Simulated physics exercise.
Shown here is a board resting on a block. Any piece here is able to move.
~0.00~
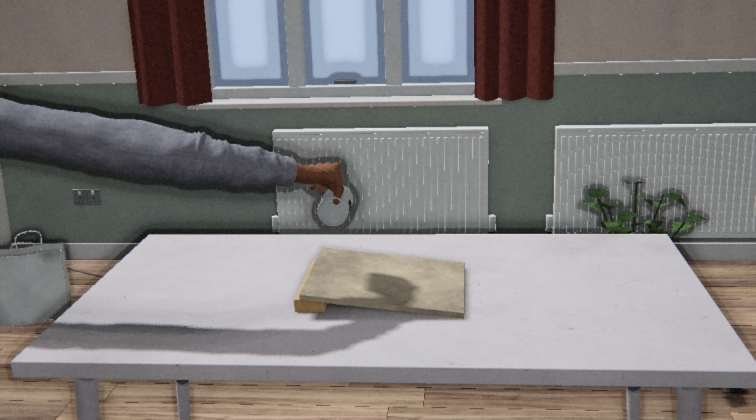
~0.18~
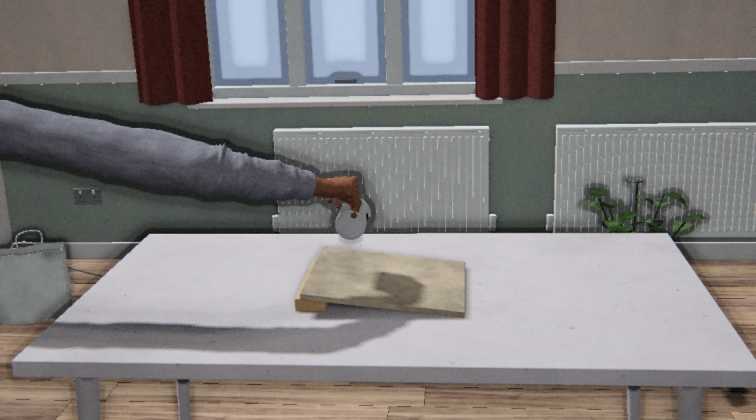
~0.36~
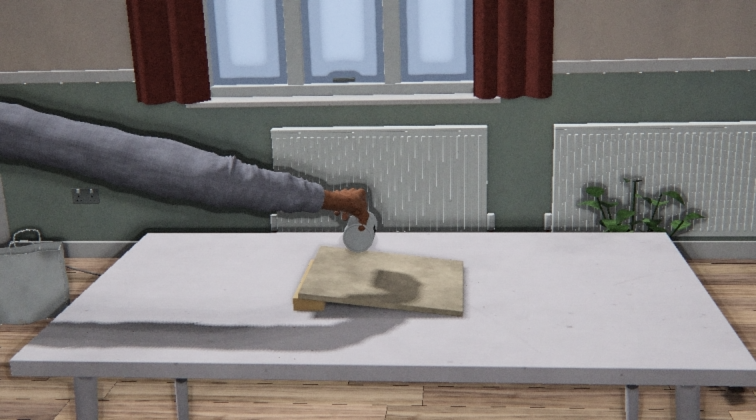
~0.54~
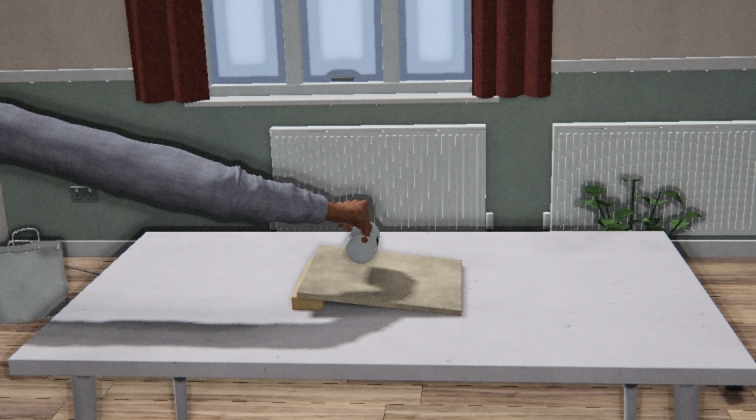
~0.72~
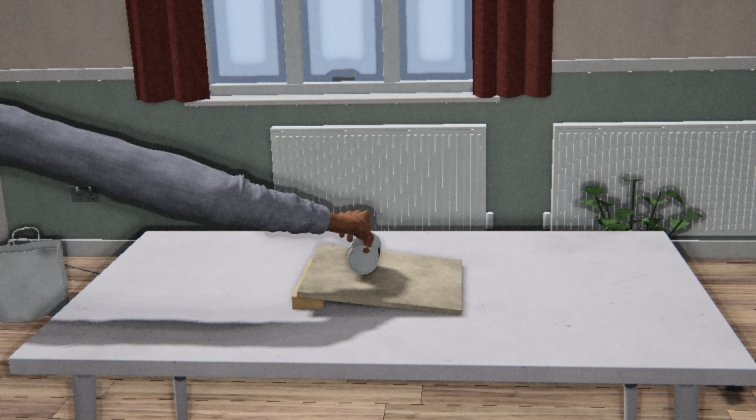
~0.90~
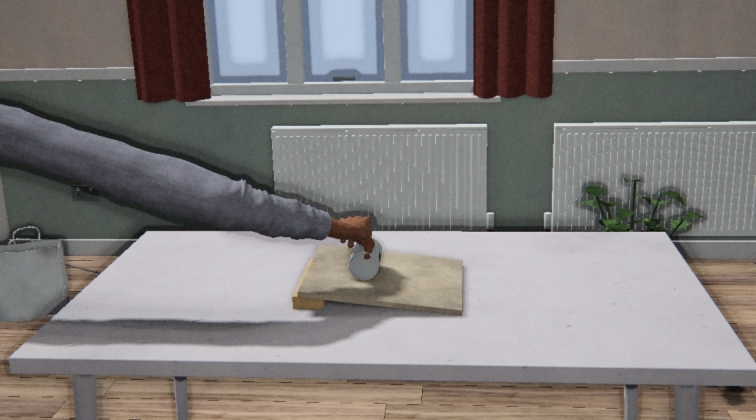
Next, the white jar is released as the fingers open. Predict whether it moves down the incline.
Downward.
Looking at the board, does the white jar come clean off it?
White jar - gone from the top.
After 1.90 s, white jar now off the board.
After 2.80 s, things are still on the move.
After 3.50 s, as before.
In the end (3.8 s), off the board, white jar. The white jar runs down the board.
